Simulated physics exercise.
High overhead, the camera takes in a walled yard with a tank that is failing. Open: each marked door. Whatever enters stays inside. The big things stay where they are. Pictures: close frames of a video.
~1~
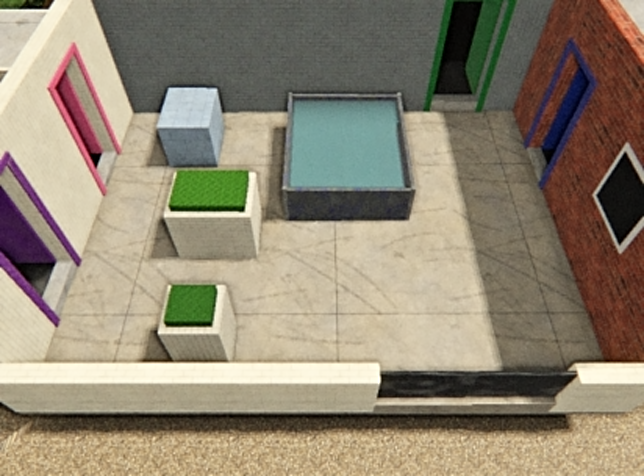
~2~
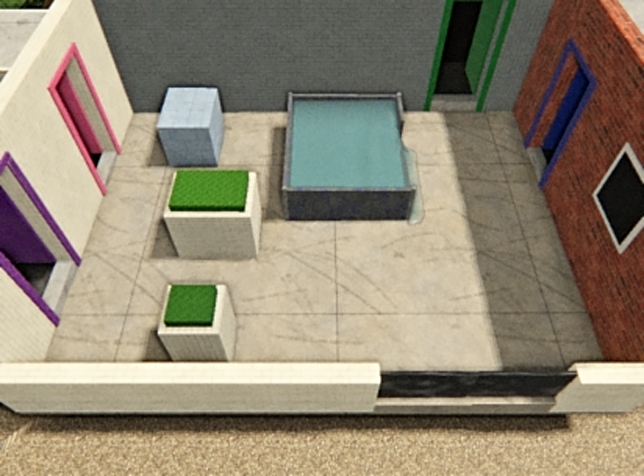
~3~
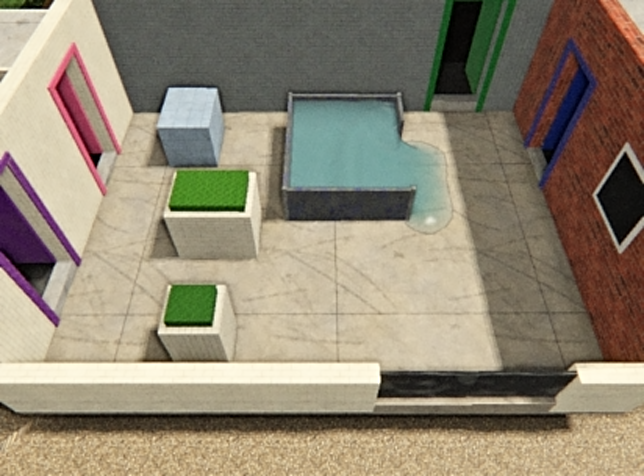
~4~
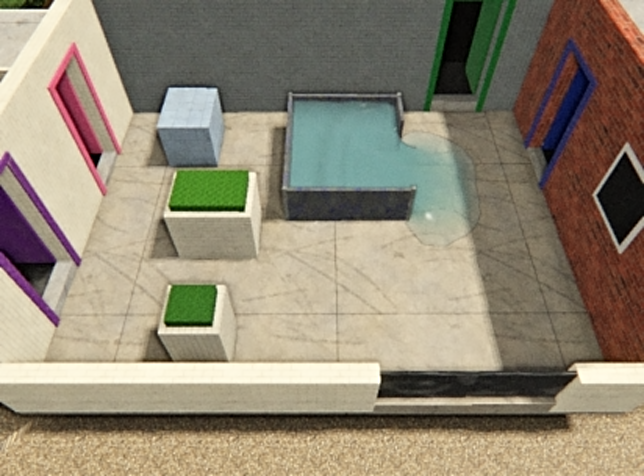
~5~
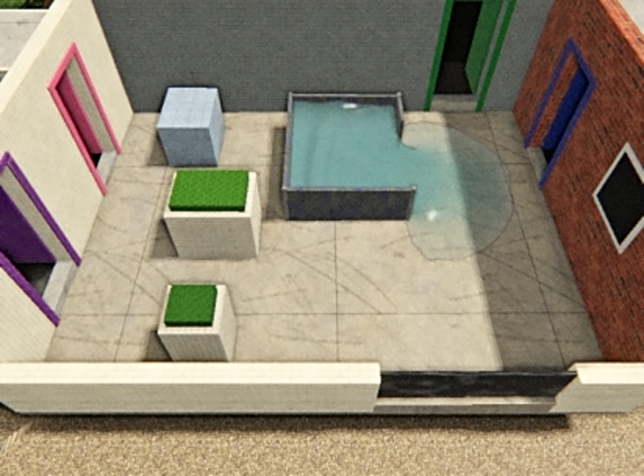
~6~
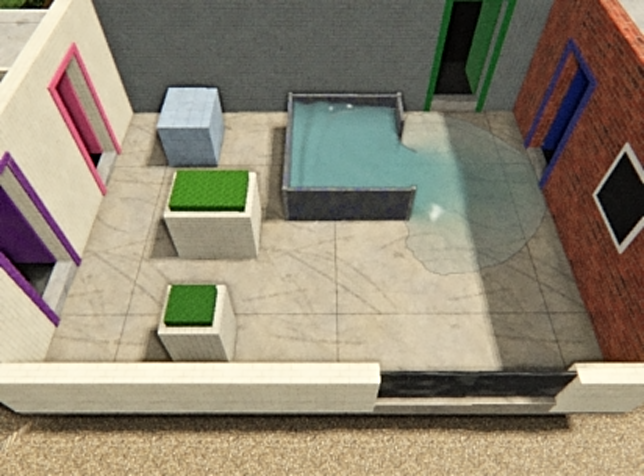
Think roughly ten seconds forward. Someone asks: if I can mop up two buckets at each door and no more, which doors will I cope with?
The green door: You will cope; the blue door: Too much for you; the pink door: You will cope; the purple door: You will cope.
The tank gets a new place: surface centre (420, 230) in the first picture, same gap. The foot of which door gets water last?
Last of all, the pink one.
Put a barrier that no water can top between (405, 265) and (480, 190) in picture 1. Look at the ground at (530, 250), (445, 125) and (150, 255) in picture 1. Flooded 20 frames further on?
Results in order: Swamped / swamped / bone-dry.
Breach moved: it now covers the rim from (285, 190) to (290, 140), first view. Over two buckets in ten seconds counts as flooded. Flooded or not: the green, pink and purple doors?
Green door stays within the limit, pink door exceeds the limit, purple door stays within the limit.
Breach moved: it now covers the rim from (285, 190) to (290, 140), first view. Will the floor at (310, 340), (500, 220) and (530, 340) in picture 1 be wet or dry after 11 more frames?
Following the listed order, the three come out reached by the spill, not reached and not reached.
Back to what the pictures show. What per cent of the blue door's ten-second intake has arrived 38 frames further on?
Near 95 %, I'd say.
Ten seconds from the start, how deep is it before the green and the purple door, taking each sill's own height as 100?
Roughly 20 and 60 %.
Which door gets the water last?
Result: The pink-painted one.
A moment on, water covers 25 % of the floor; the green door wet at the sill, nothing in, the blue door far over two buckets in, the pink door not reached, the purple door not reached.
Next, water covers 30 % of the floor; the green door wet at the sill, nothing in, the blue door far over two buckets in, the pink door not reached, the purple door not reached.
Then, water covers 40 % of the floor; the green door wet at the sill, nothing in, the blue door far over two buckets in, the pink door not reached, the purple door not reached.
Later, water covers 75 % of the floor; the green door wet at the sill, nothing in, the blue door far over two buckets in, the pink door not reached, the purple door not reached.
In the end, water covers 95 % of the floor; the green door wet at the sill, nothing in, the blue door far over two buckets in, the pink door wet at the sill, nothing in, the purple door wet at the sill, nothing in.
